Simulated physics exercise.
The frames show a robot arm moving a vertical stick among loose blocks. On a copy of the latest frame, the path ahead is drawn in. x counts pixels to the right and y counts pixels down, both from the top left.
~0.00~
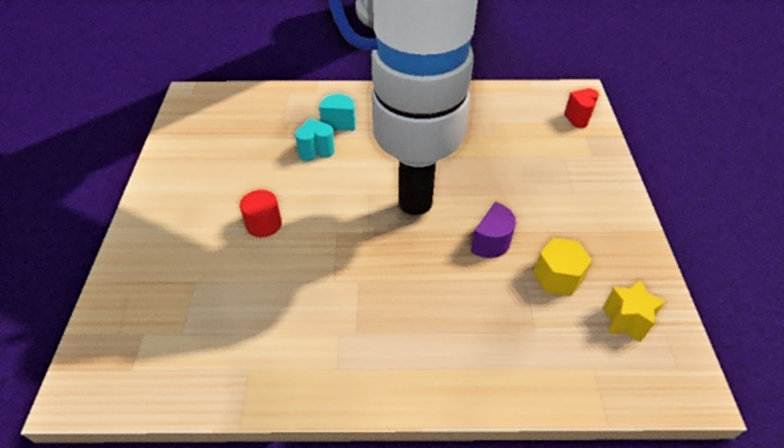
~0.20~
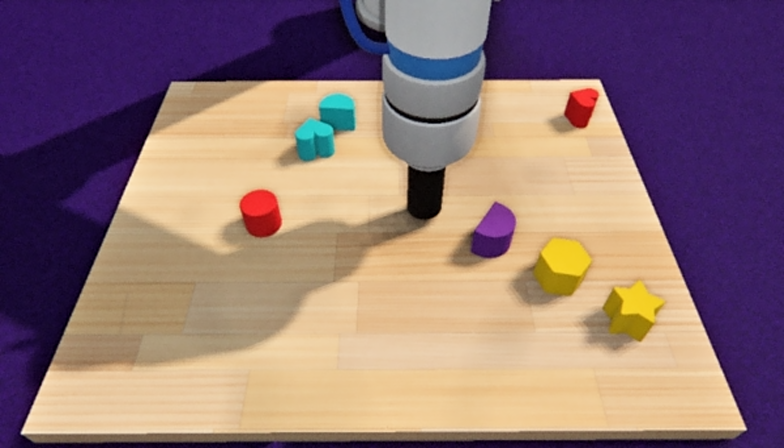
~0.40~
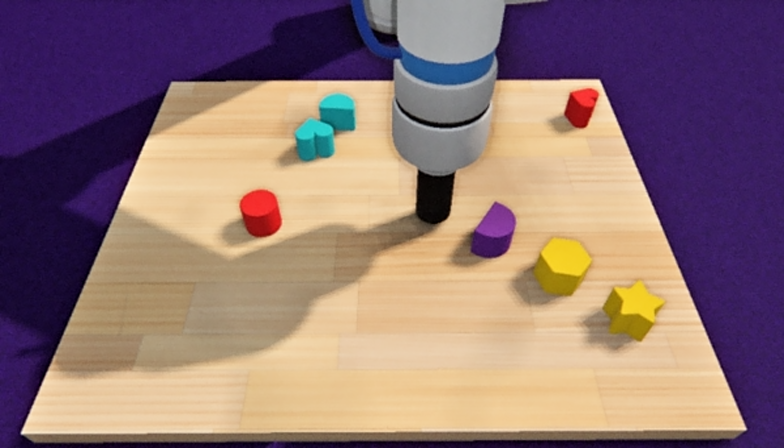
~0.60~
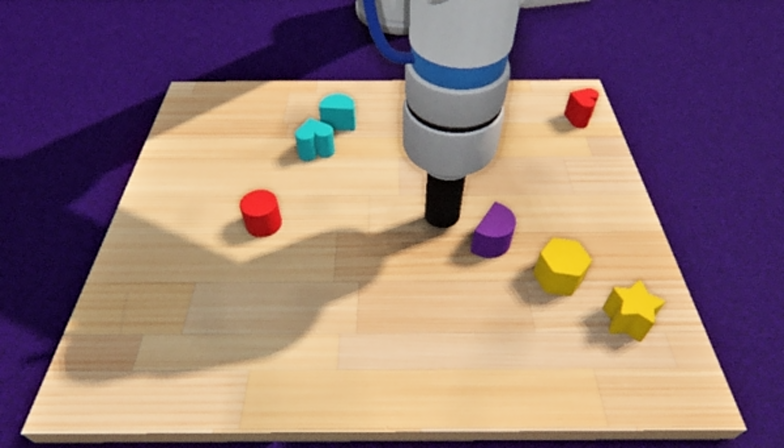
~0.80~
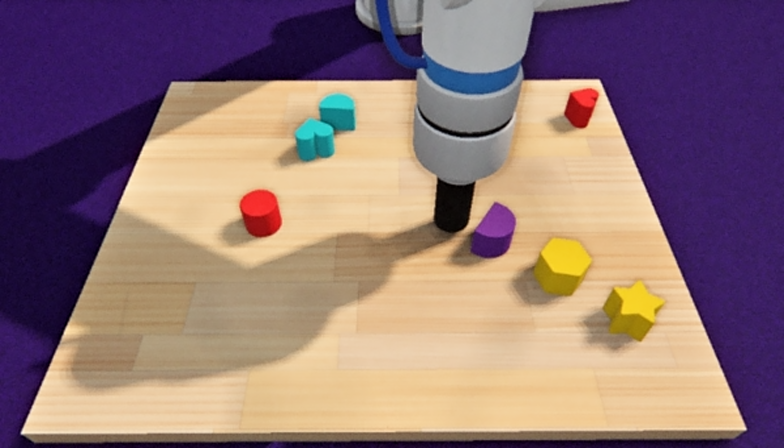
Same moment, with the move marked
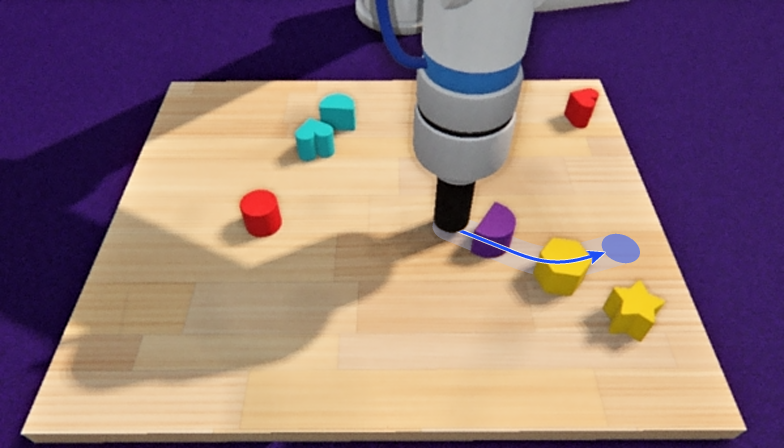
A robot arm slid its black stick slowly a short way to the right and slightly nearer, closing in beside the purple half-round block, while all the colored blocks on the wooden board stayed still.
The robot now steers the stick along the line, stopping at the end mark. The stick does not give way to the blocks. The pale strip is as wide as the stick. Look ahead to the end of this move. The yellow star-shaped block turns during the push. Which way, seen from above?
From the top, the block rotates counterclockwise.
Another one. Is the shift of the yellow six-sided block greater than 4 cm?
Yes, that is what happens.
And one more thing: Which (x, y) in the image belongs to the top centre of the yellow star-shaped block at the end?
Somewhere near (664, 321).
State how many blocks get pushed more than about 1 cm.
My answer is three or more.
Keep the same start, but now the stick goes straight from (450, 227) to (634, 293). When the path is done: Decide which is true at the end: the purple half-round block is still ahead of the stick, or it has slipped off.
The stick still has the purple half-round block in front of it when the path ends.
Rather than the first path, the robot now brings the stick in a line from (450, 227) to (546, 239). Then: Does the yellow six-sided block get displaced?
In short: Yes.
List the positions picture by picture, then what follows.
The first frame shows stick's lower end at (415, 203); purple half-round block at (498, 221); yellow six-sided block at (566, 256); yellow star-shaped block at (639, 300).
The second frame shows stick at (424, 207); blocks still.
The third frame shows stick at (433, 211); blocks still.
The fourth frame shows stick at (442, 215); blocks still.
The fifth frame shows stick at (451, 219); purple half-round block at (498, 221); yellow six-sided block at (566, 256); yellow star-shaped block at (639, 300).
Drawn move, from (450, 227) by way of (506, 249) and (566, 262) to (621, 248).
What follows on the original path. One third of the way, stick at (509, 242); purple half-round block at (547, 235), turned 20° anticlockwise; yellow six-sided block at (580, 263), turned 15° clockwise.
Two thirds of the way, stick at (571, 254); purple half-round block at (612, 256), turned 20° clockwise; yellow six-sided block at (622, 293), turned 50° clockwise; yellow star-shaped block at (663, 320), turned 30° anticlockwise.
At the end, stick at (625, 241); purple half-round block at (632, 258), turned 40° clockwise; yellow six-sided block at (622, 293), turned 55° clockwise; yellow star-shaped block at (664, 321), turned 30° anticlockwise.
